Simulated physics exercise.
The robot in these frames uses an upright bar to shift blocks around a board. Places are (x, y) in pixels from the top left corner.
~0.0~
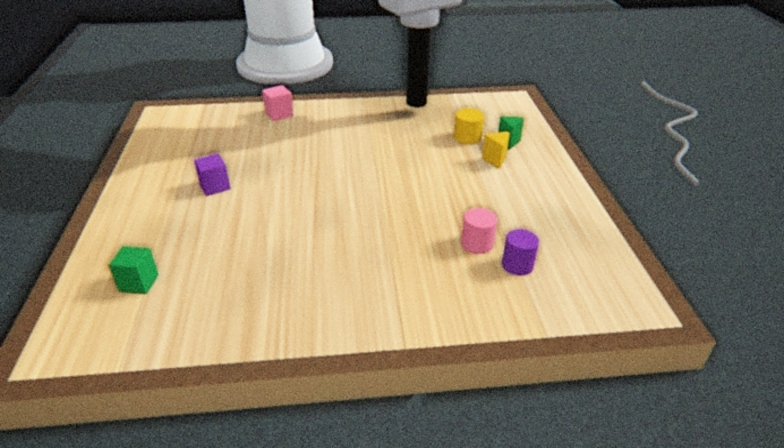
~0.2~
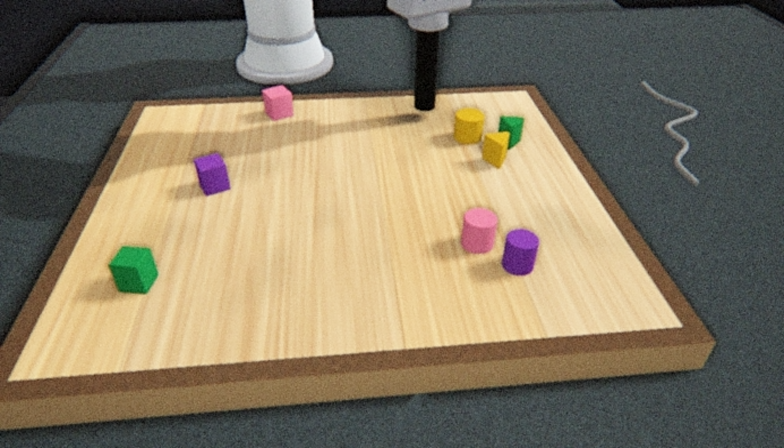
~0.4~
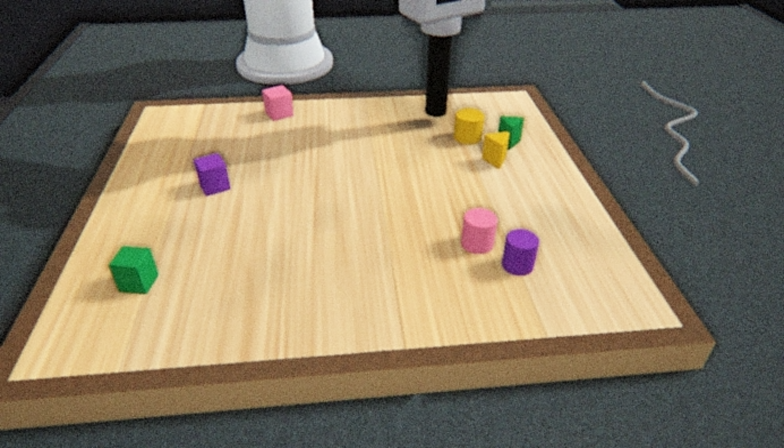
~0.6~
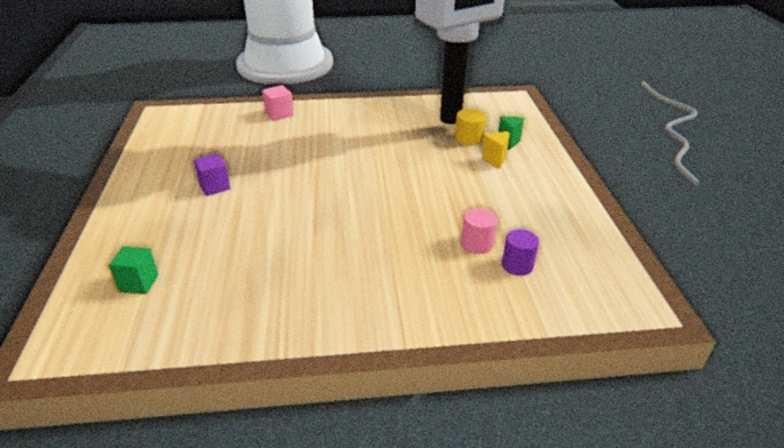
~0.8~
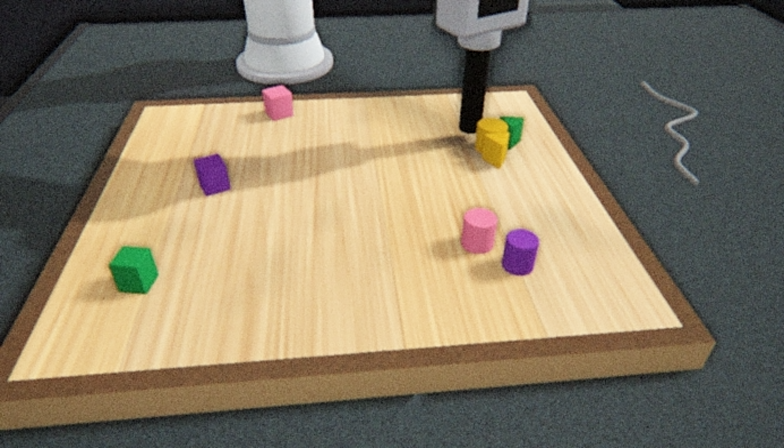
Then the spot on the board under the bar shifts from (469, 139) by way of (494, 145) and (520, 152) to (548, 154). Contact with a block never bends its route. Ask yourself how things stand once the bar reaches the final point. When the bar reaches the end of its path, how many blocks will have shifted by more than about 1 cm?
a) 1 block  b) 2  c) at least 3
It's c.
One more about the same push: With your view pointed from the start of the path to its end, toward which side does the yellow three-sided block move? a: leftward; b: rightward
Answer: B.
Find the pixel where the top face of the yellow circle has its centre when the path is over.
(538, 143)
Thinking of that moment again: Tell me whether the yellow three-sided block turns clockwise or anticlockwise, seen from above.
Overhead view: Clockwise.
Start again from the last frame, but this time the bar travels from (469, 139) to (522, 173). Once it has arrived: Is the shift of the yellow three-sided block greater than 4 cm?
Yes - that is the case.
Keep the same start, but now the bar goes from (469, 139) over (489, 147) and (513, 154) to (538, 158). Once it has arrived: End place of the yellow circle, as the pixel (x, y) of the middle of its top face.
Somewhere near (552, 149).
The first path, step by step. One third of the way, bar at (496, 135); yellow circle at (515, 133); yellow three-sided block at (505, 143), turned 45° clockwise; green three-sided block at (522, 120), turned 25° anticlockwise.
Two thirds of the way, bar at (522, 142); yellow circle at (533, 141); yellow three-sided block at (506, 144), turned 55° clockwise; green three-sided block at (542, 121), turned 55° anticlockwise.
At the end, bar at (550, 144); yellow circle at (538, 143); yellow three-sided block at (506, 144), turned 55° clockwise; green three-sided block at (552, 119), turned 80° anticlockwise.
